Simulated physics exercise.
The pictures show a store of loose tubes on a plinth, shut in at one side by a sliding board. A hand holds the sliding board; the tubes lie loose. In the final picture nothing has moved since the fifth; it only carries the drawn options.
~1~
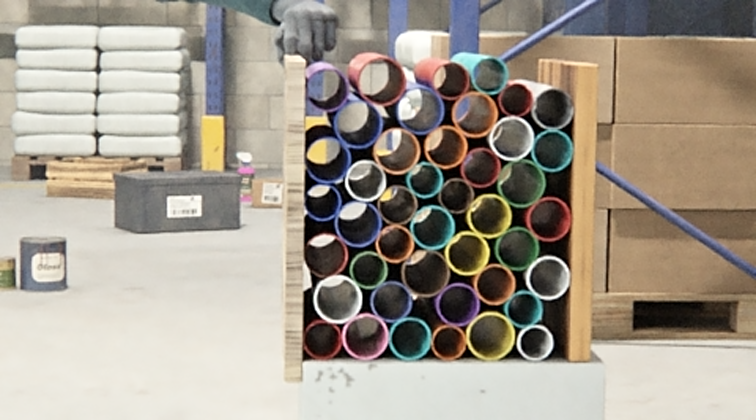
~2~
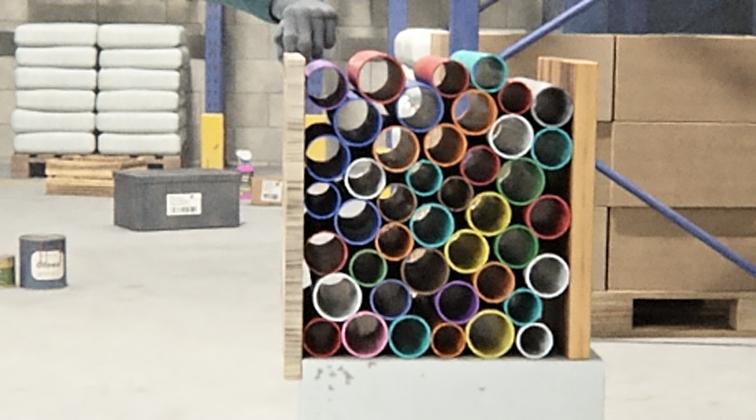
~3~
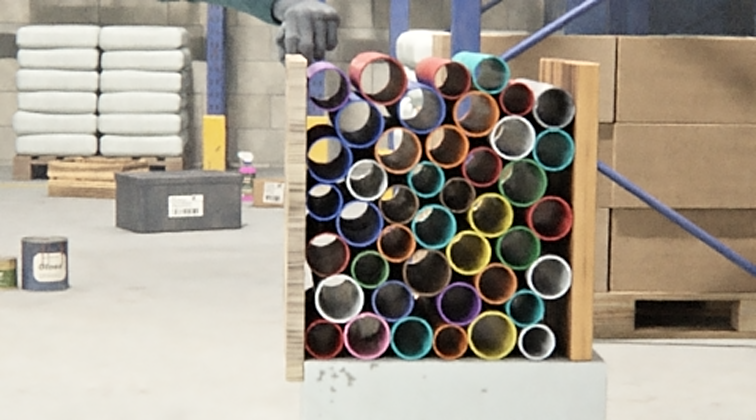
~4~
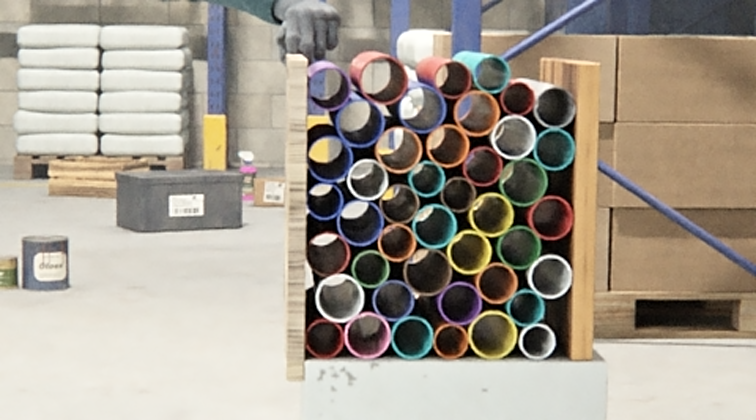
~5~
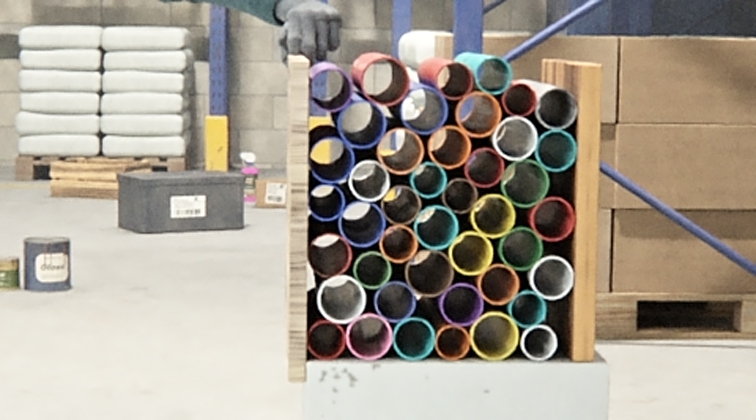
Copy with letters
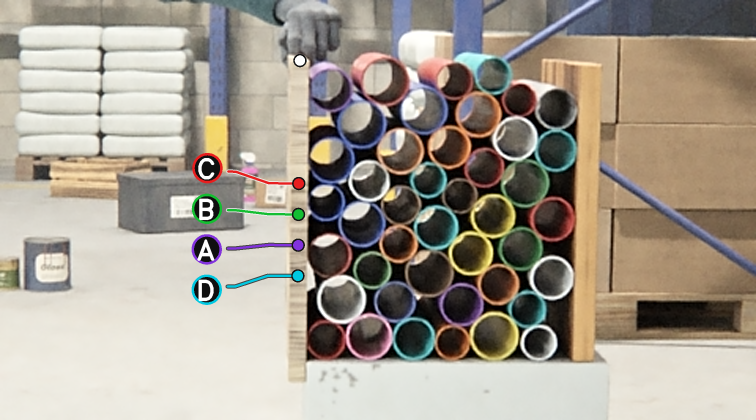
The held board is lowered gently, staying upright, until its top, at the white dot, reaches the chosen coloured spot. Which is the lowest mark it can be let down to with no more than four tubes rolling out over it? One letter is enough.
Mark B is as low as it can go.
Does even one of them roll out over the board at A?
Yes.
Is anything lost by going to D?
Yes.
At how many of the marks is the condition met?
The number is two.
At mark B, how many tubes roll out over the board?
With B, four.
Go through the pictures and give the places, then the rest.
A brown tube (426, 273); an orange tube (395, 244), in the first frame.
An orange tube (395, 242); a blue tube (322, 200), in the second frame.
A white tube (368, 180); a red tube (482, 167), in the third frame.
A purple tube (329, 89); a red tube (453, 80), in the fourth frame.
Side board (296, 206); a red tube (326, 340), in the fifth frame.
On the marked copy, A at (298, 245); B at (298, 214); C at (299, 183); D at (298, 276); the white dot at (300, 61).
With B. Early on, top of the board (309, 130).
Further on, top of the board (308, 207).
At the end, top of the board (308, 214), four out over the board.
As for the rest, A more than four out over the board; C one out over the board; D more than four out over the board.
